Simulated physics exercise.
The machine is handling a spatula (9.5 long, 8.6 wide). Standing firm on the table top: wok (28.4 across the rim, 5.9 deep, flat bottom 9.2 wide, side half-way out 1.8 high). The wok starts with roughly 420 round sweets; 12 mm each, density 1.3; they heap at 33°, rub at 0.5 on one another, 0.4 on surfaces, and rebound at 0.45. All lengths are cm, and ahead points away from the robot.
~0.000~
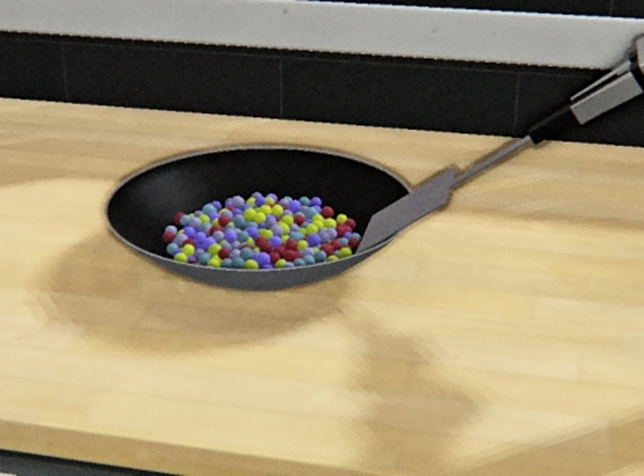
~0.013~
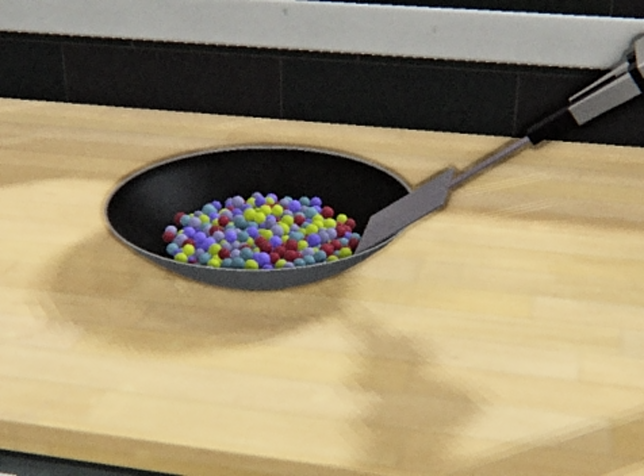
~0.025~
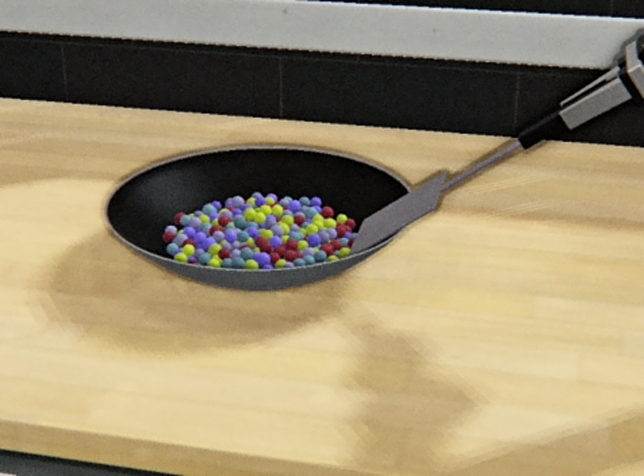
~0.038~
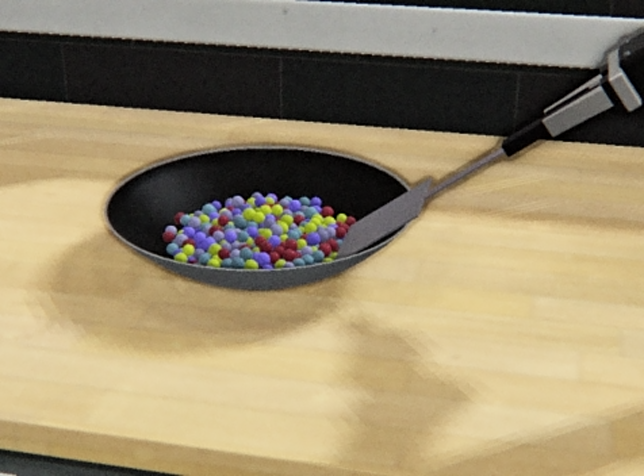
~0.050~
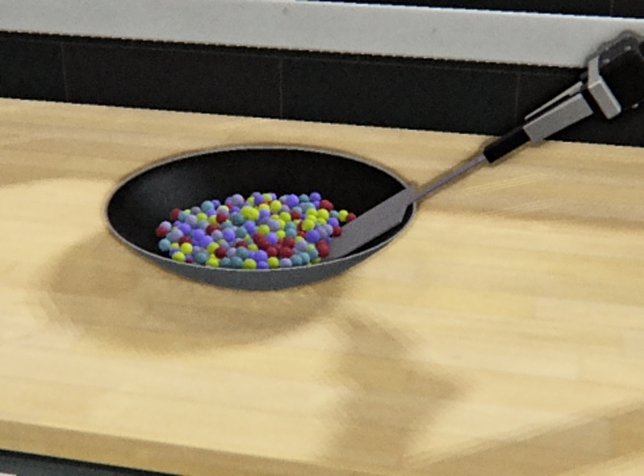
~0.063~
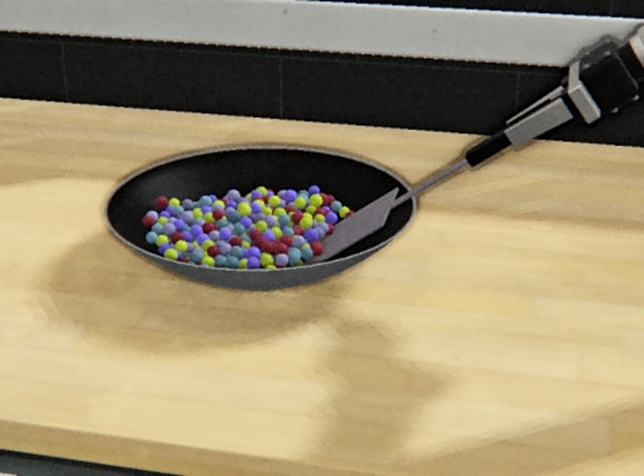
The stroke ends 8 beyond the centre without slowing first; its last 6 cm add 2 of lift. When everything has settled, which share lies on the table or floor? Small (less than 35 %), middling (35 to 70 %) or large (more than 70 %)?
On the table or floor the share is middling, 35 to 70 %.
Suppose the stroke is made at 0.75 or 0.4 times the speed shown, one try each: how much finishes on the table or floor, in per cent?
Some 35 and 10 per cent.
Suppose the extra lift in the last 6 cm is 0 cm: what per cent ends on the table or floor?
Some 35 per cent.
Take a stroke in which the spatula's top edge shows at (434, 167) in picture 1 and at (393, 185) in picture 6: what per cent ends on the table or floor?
Some 30 per cent.
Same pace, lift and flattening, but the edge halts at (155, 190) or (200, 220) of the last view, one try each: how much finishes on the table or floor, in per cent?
Some 50 and 25 per cent.
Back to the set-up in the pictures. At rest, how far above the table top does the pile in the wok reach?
About 5.5 cm.
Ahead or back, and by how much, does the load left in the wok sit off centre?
Roughly 3.5 cm ahead.
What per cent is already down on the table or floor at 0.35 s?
Roughly 20 per cent.
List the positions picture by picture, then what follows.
Spatula top edge at (450, 185), sloping 37°; upper third of the load around (261, 232), from x 170 to 355, top at y 200; 421 in the wok, in the first frame.
Spatula top edge at (448, 186), sloping 37°; upper third of the load around (261, 232), from x 170 to 355, top at y 200, in the second frame.
Spatula top edge at (440, 190), sloping 37°; upper third of the load around (261, 232), from x 170 to 355, top at y 200, in the third frame.
Spatula top edge at (425, 197), sloping 37°; upper third of the load around (261, 232), from x 170 to 350, top at y 200, in the fourth frame.
Spatula top edge at (408, 202), sloping 37°; upper third of the load around (260, 228), from x 160 to 350, top at y 200, in the fifth frame.
Spatula top edge at (391, 206), sloping 37°; upper third of the load around (252, 223), from x 150 to 350, top at y 190; 421 in the wok, in the sixth frame.
By 0.10 s, sloping 37°, highest piece 7 above the table; 421 in the wok.
By 0.13 s, sloping 37°, highest piece 9 above the table; 413 in the wok, 8 on the blade or in flight.
By 0.35 s, sloping 37°, highest piece 12 above the table; 230 in the wok, 90 on the table or floor, 101 on the blade or in flight.
By 1.40 s, sloping 37°, highest piece 5 above the table; 230 in the wok, 191 on the table or floor.
Final count, 230 in the wok, 191 on the table or floor. That is 45 % on the table or floor.
